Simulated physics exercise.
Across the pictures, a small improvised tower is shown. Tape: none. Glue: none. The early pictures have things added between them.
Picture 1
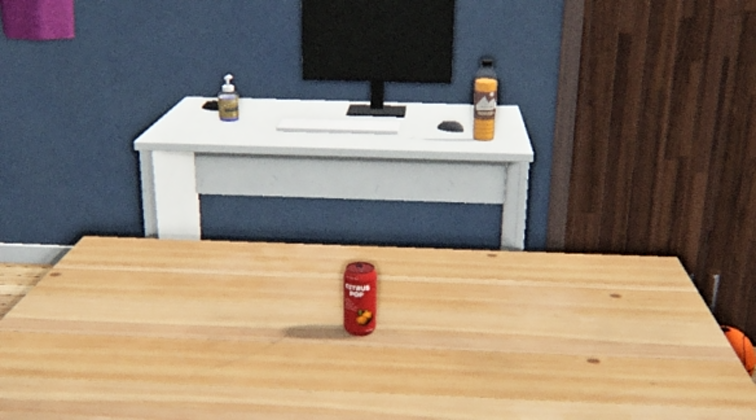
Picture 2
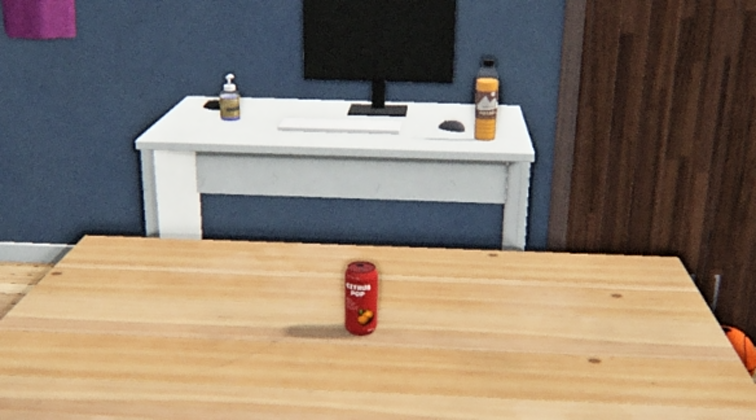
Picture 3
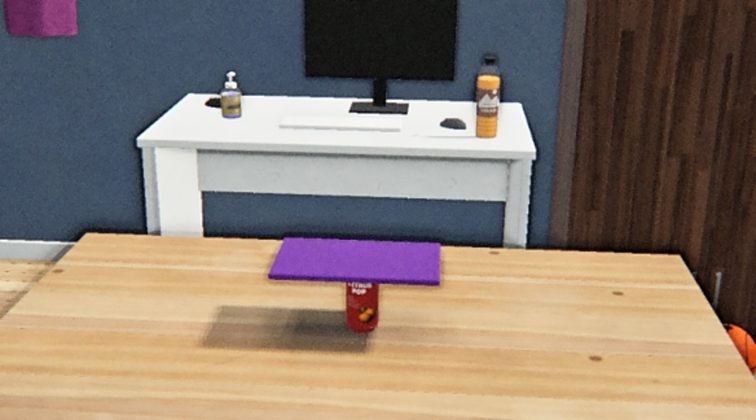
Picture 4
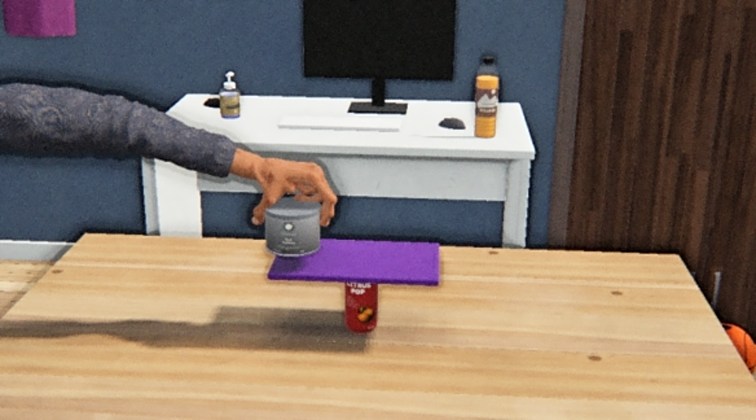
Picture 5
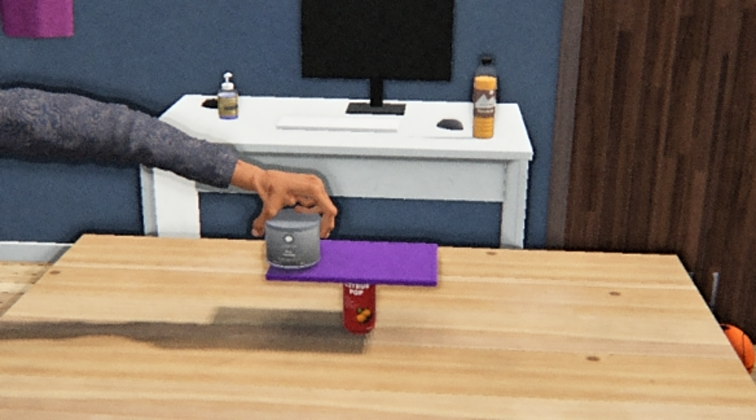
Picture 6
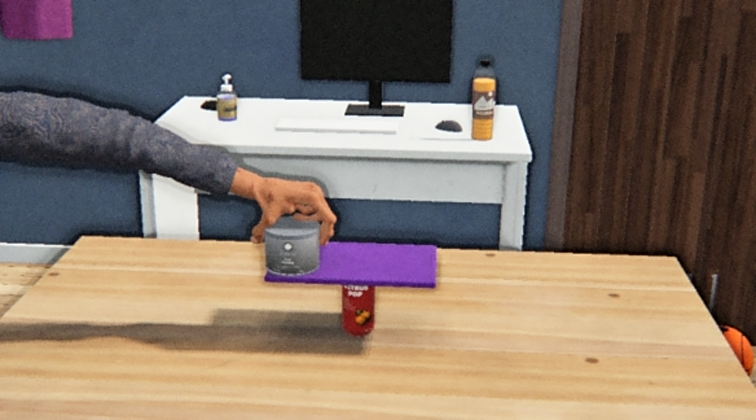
On a wooden table, a purple board appears atop a red can, then a hand lowers a grey tub onto its left end.
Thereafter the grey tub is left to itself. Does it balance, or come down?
My guess is it moves out of place.
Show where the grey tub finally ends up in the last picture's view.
About (229, 314).
Then, 0.40 s past the last view, grey tub now fallen; purple lid rocked 23° from its first pose.
Then, 0.60 s past the last view, purple lid rocked 53° from its first pose.
Then, 0.70 s past the last view, purple lid rocked 50° from its first pose.
Then, 1.20 s past the last view, purple lid now fallen.
Finally, fallen, grey tub and purple lid; red can still in place. Final places as the last picture's camera would see them, grey tub near (229, 315). The stack loses its balance.
